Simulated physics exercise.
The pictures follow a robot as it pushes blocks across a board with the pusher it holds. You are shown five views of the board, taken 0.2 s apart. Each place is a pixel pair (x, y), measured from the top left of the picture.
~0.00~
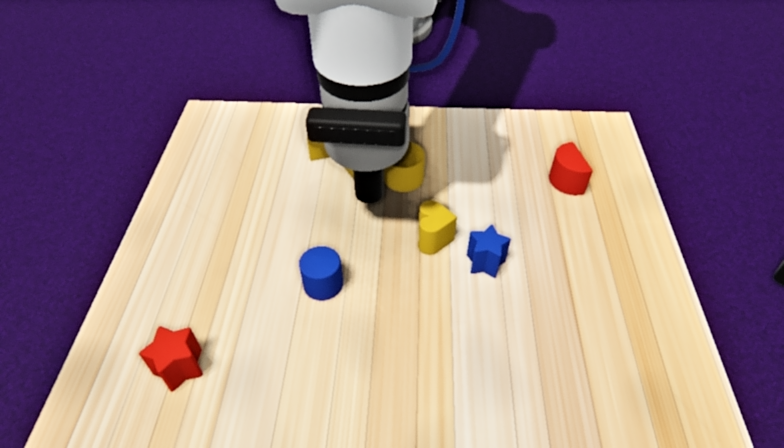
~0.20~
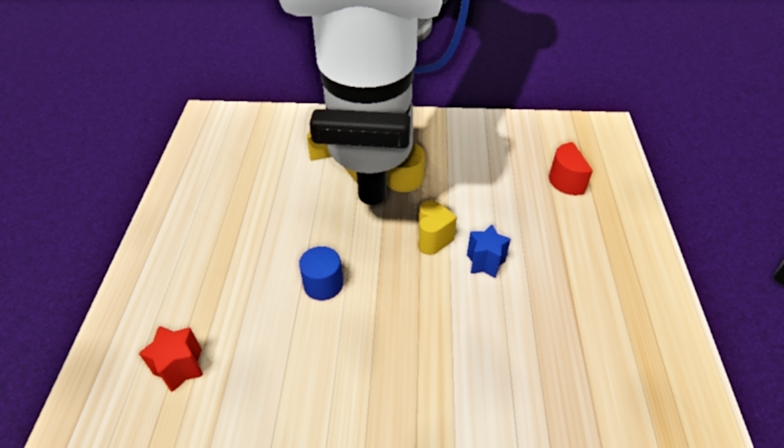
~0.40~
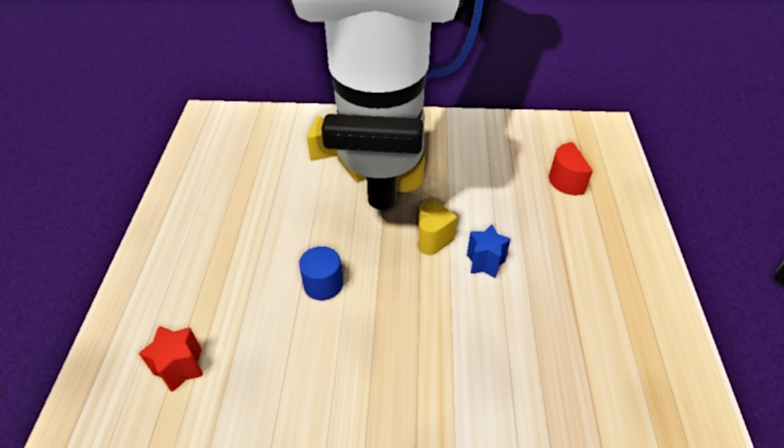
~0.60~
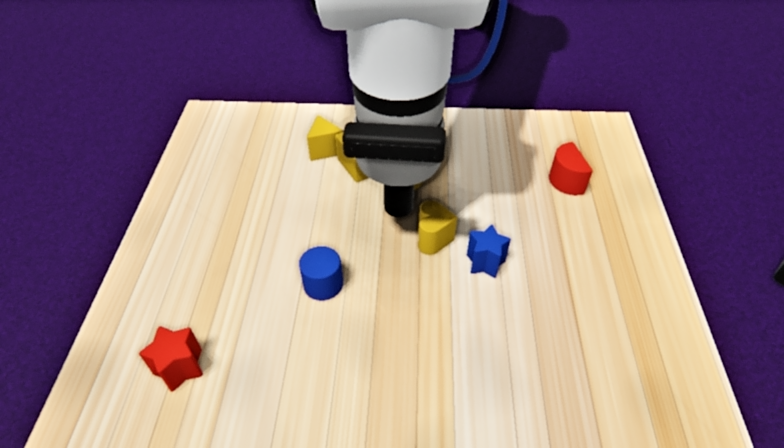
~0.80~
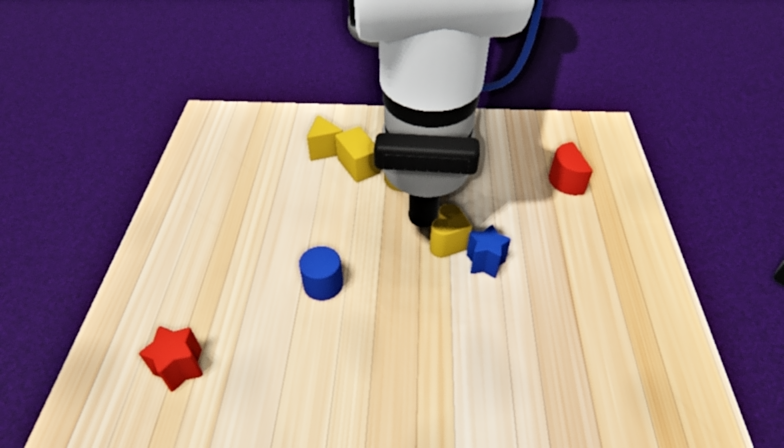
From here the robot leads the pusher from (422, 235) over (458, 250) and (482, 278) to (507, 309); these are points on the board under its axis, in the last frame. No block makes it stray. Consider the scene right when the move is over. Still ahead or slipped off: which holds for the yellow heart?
The yellow heart is left behind or beside.
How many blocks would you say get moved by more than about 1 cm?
Two blocks shift.
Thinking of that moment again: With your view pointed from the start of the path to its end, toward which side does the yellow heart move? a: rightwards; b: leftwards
I'll go with b - leftwards.
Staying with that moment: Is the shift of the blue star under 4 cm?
No, that is not what happens.
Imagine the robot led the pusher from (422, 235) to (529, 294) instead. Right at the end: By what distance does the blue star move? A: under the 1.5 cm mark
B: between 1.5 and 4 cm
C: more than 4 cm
That would be C.
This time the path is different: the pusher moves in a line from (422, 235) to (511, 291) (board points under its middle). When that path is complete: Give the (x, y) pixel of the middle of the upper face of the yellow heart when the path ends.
It will likely be found at (548, 265).
On the path given first. One third of the way, pusher at (461, 233); yellow heart at (490, 235); blue star at (517, 255).
Two thirds of the way, pusher at (486, 261); yellow heart at (517, 254), turned 25° anticlockwise; blue star at (550, 272), turned 25° anticlockwise.
At the end, pusher at (512, 292); yellow disc not moved; yellow heart at (530, 264), turned 65° anticlockwise; blue star at (565, 279), turned 50° anticlockwise.
